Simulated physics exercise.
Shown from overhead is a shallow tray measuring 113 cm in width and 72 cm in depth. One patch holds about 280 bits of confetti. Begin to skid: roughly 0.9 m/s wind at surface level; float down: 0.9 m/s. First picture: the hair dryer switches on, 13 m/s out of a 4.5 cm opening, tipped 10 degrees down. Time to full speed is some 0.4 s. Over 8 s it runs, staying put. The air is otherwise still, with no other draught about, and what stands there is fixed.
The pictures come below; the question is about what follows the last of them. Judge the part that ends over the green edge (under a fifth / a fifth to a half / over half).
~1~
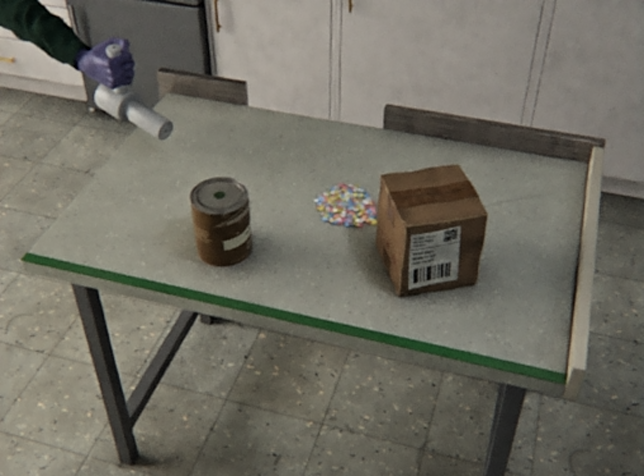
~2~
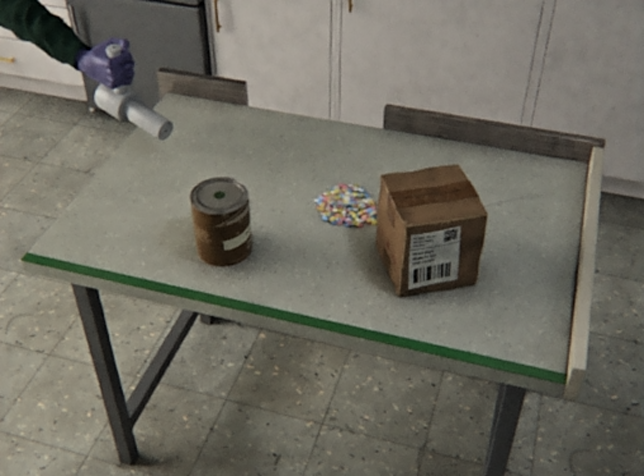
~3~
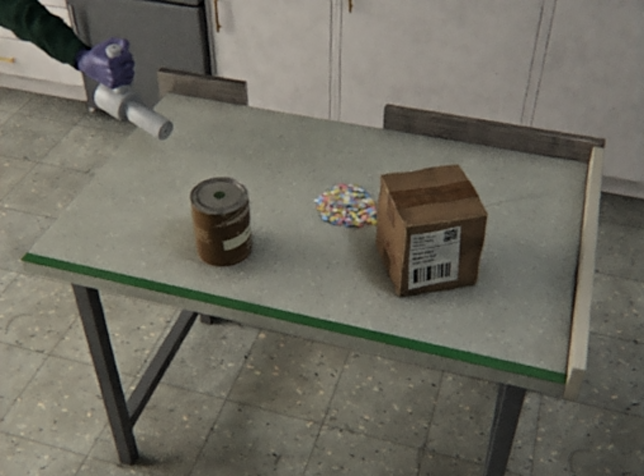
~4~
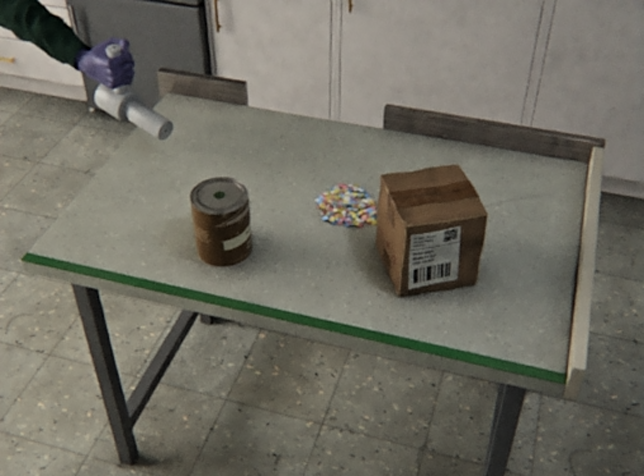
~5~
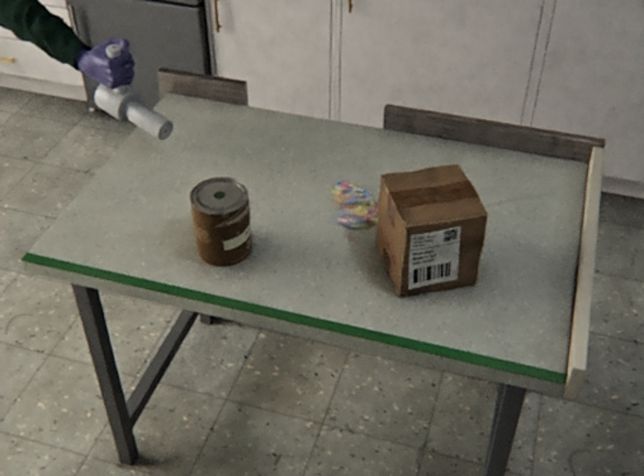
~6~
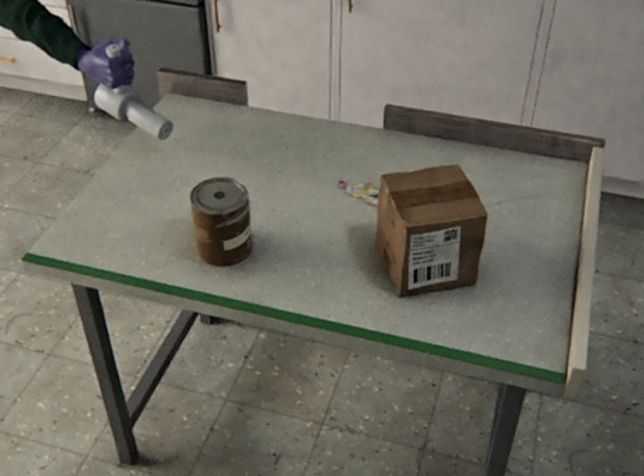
Lab note: Fraction over green edge at that point = lower than a fifth.
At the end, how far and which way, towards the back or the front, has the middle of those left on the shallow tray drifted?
Shift: Backward, approx. 25 cm.
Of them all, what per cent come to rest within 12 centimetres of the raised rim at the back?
80 %.
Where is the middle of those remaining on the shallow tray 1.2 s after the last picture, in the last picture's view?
Centre estimate: (582, 195) px.
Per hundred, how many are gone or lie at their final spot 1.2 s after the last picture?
I would put it at around 30 %.
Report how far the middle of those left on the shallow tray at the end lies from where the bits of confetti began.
The middle is roughly 60 cm from where it started.
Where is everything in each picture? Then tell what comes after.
In the first picture, the middle of the bits of confetti is near (347, 206), none has stirred yet and the mouth of the hair dryer is at (166, 131).
In the second picture, the middle of the bits of confetti is near (347, 204), none has stirred yet and the green edge is centred on (272, 318).
In the third picture, the middle of the bits of confetti is near (347, 204), none has stirred yet, the top of a box is at (433, 193) and the top of a tin is at (219, 194).
In the fourth picture, the middle of the bits of confetti is near (347, 204) and none has stirred yet.
In the fifth picture, the middle of the bits of confetti is near (358, 204), the farthest in sight from the hair dryer is at (374, 219) and about 40 % have left their places.
In the sixth picture, the middle of the bits of confetti is near (401, 205), the farthest in sight from the hair dryer is at (376, 264) and about 90 % have left their places.
Then, 1.2 s after the last picture, 72 % are on the move or not yet settled, 0 % are over the green edge; the middle of those still in play is near (582, 195).
Then, 2.2 s after the last picture, 58 % are on the move or not yet settled, 3 % are over the green edge; the middle of those still in play is near (584, 185).
Then, 4.0 s after the last picture, 46 % are on the move or not yet settled, 4 % are over the green edge; the middle of those still in play is near (584, 180).
Then, 7.6 s after the last picture, at the end, 5 % are over the green edge; the middle of those still in play is near (582, 176).
